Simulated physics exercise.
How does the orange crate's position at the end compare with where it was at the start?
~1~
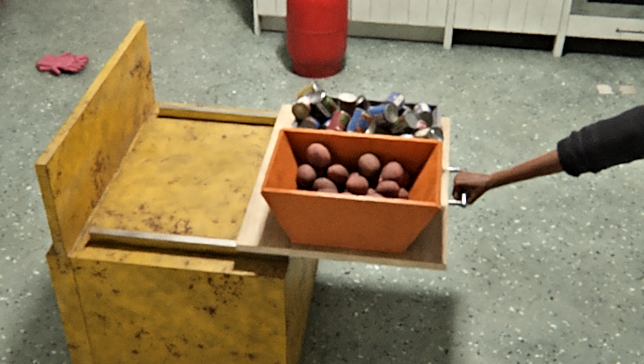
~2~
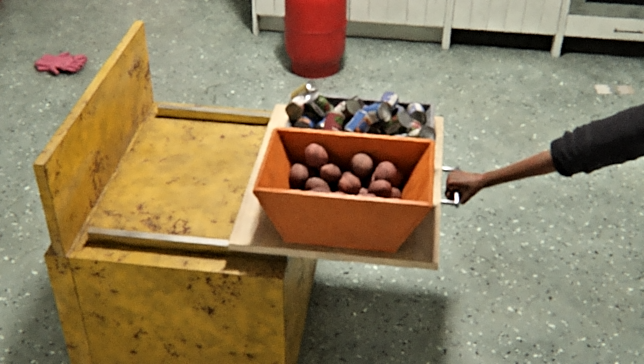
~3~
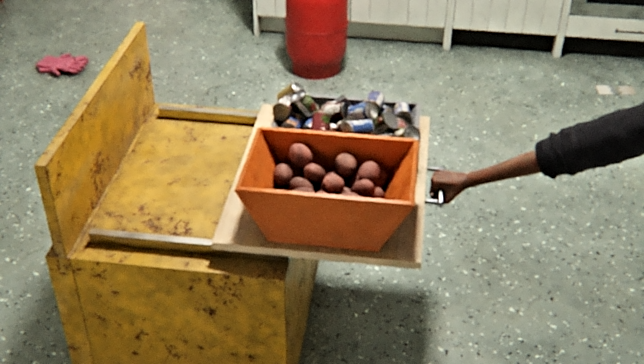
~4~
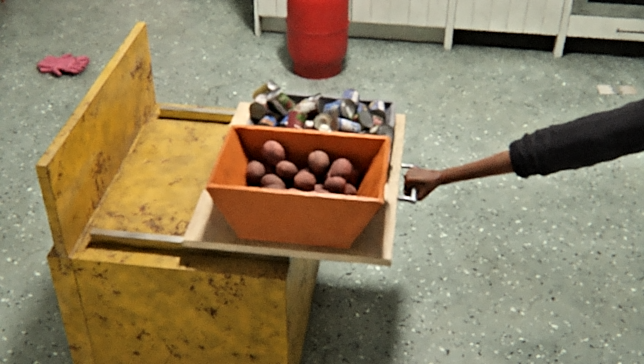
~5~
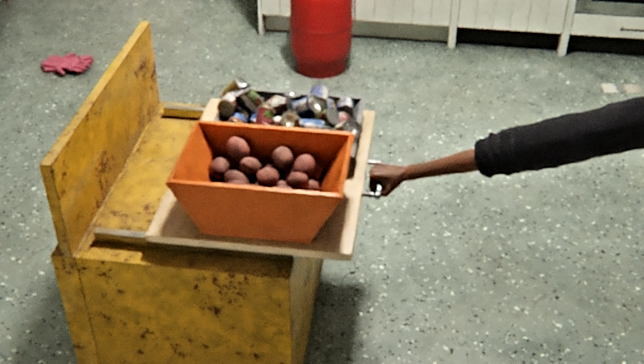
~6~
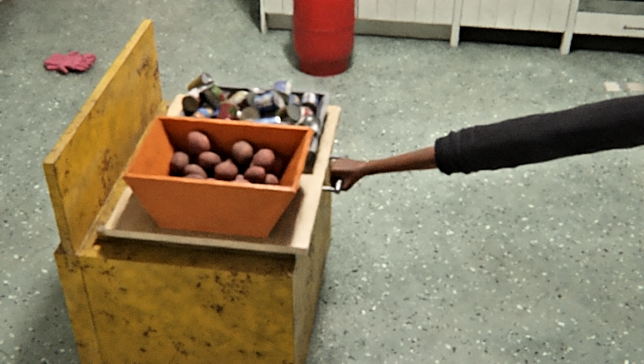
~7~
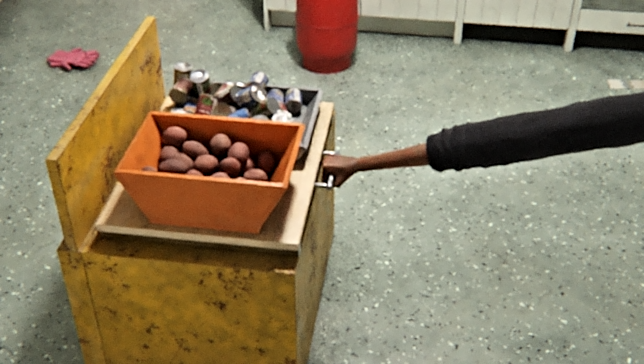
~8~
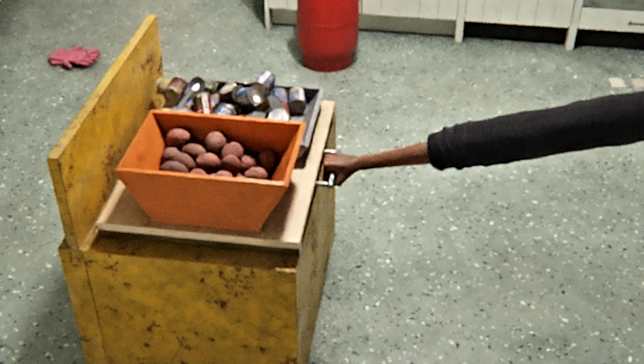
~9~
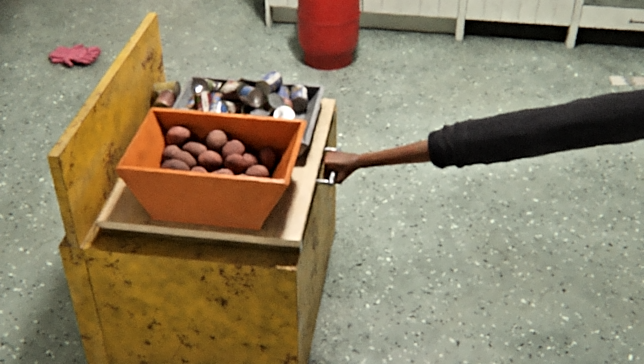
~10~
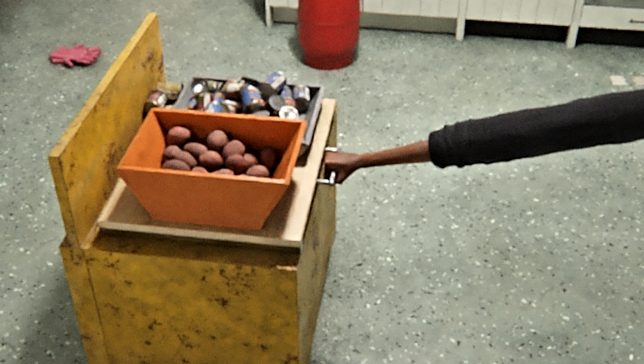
At the start the orange crate was out to the right, beyond the yellow unit's edge. By the end it was farther left, sitting over the unit and close to the back panel.
A pull-out shelf holding an orange crate of potatoes and a grey crate of small tins was pushed left by a hand into a yellow unit. When it stopped, the tins tumbled left and a couple spilled out, while the potatoes stayed in.
